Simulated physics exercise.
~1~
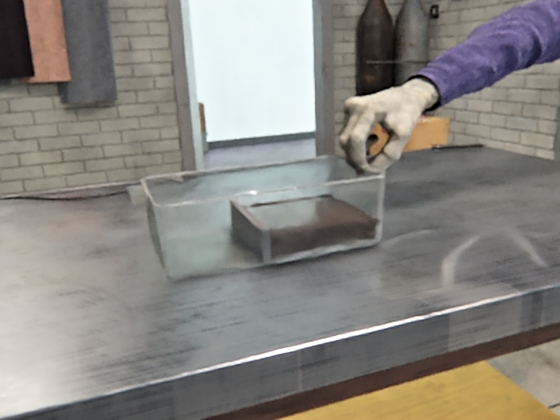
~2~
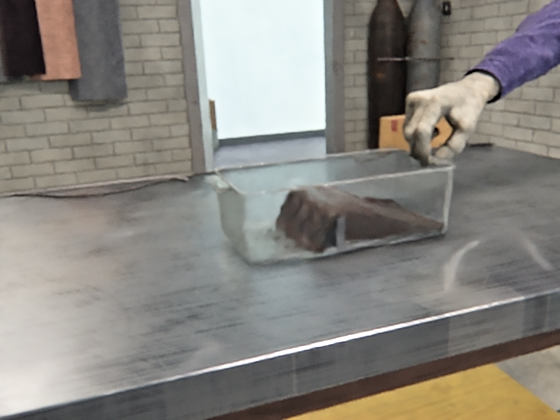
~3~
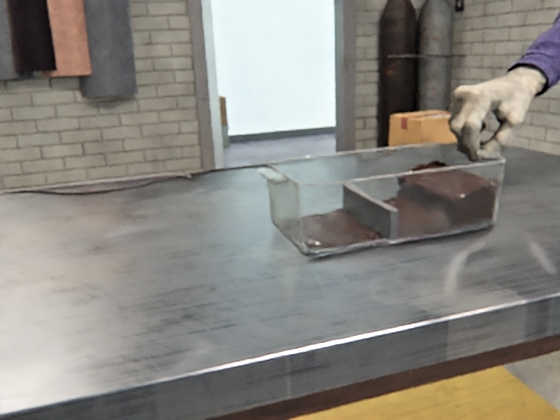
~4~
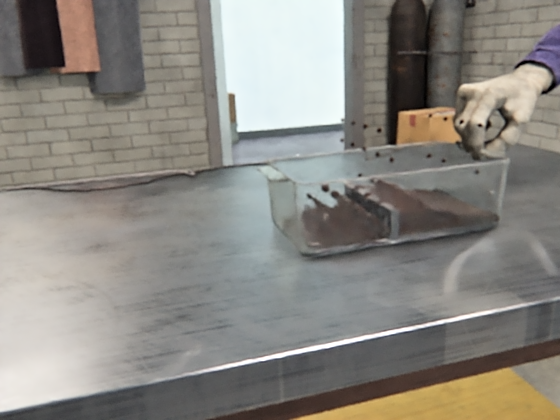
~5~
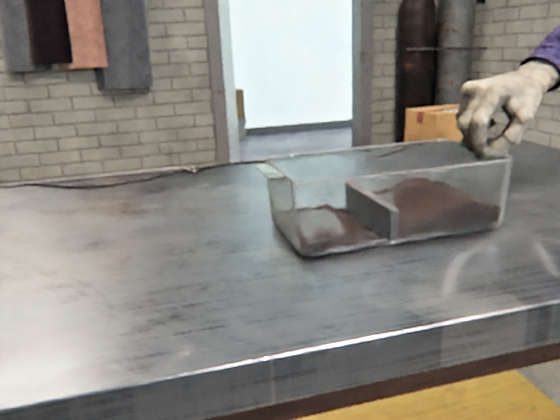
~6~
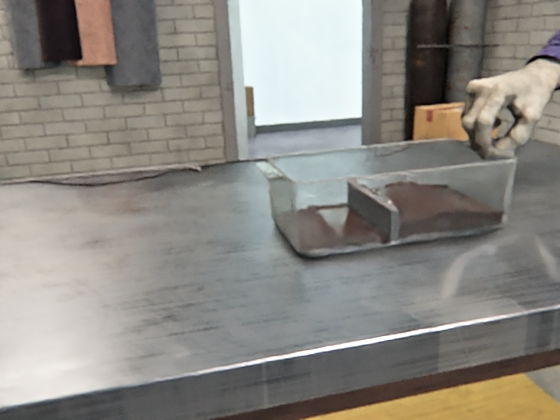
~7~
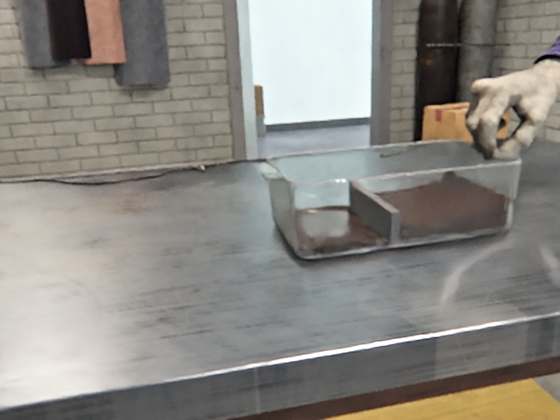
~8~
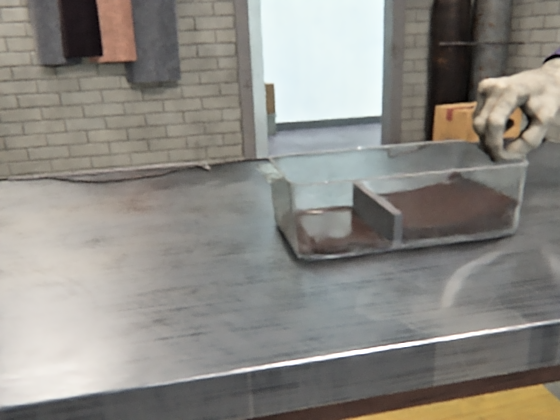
A clear rectangular tub, divided by a low wall with brown coffee on the right side, is pulled rightward across a metal table by a gloved hand; the coffee sloshes over the wall, droplets fly up, and it settles with a smaller share left of the wall.
